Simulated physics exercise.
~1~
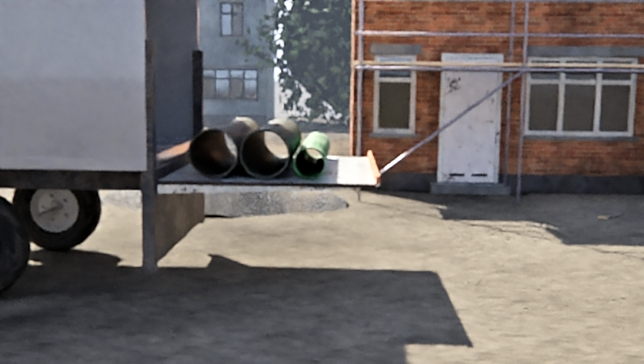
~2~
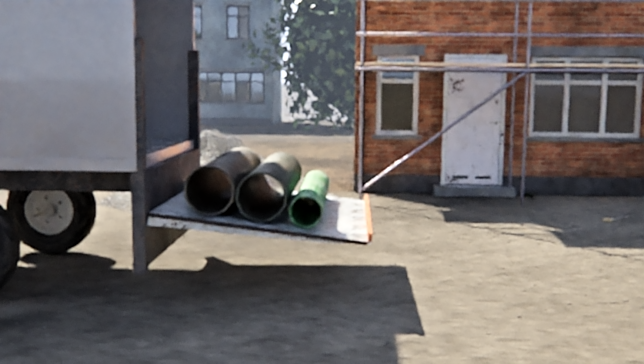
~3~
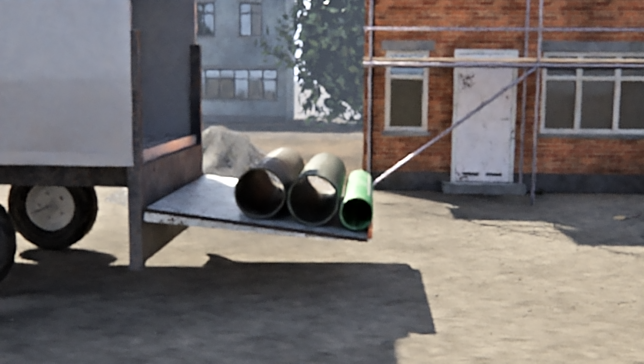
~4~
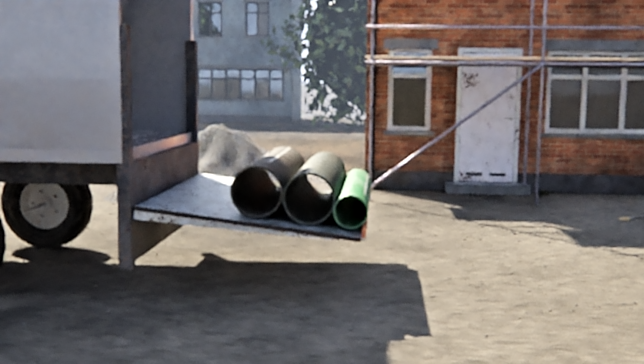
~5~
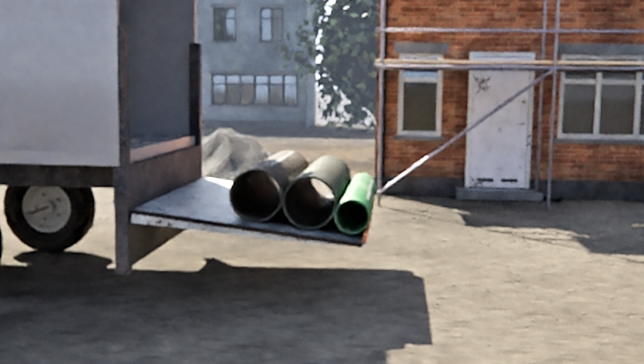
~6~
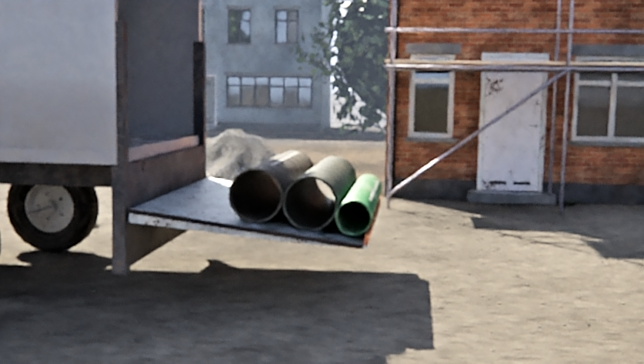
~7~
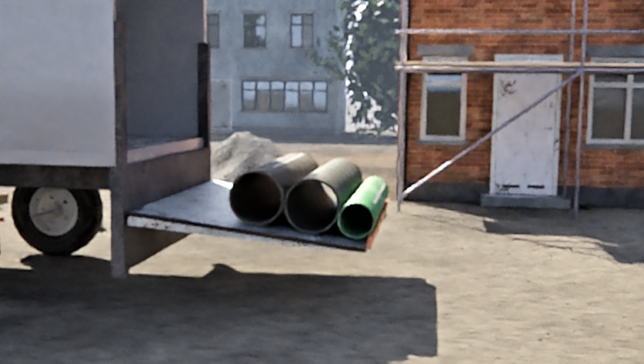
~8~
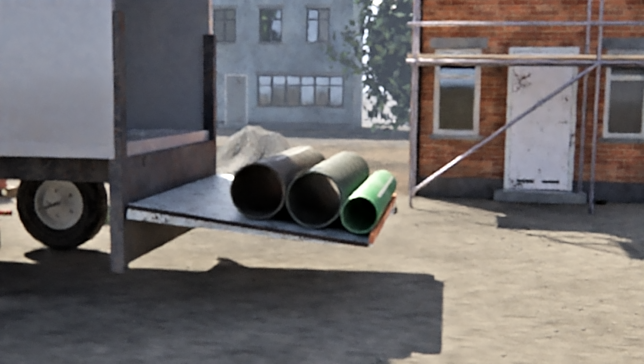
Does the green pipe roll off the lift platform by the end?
No, the green pipe rolls to the right but stays on the platform, resting near its outer edge.
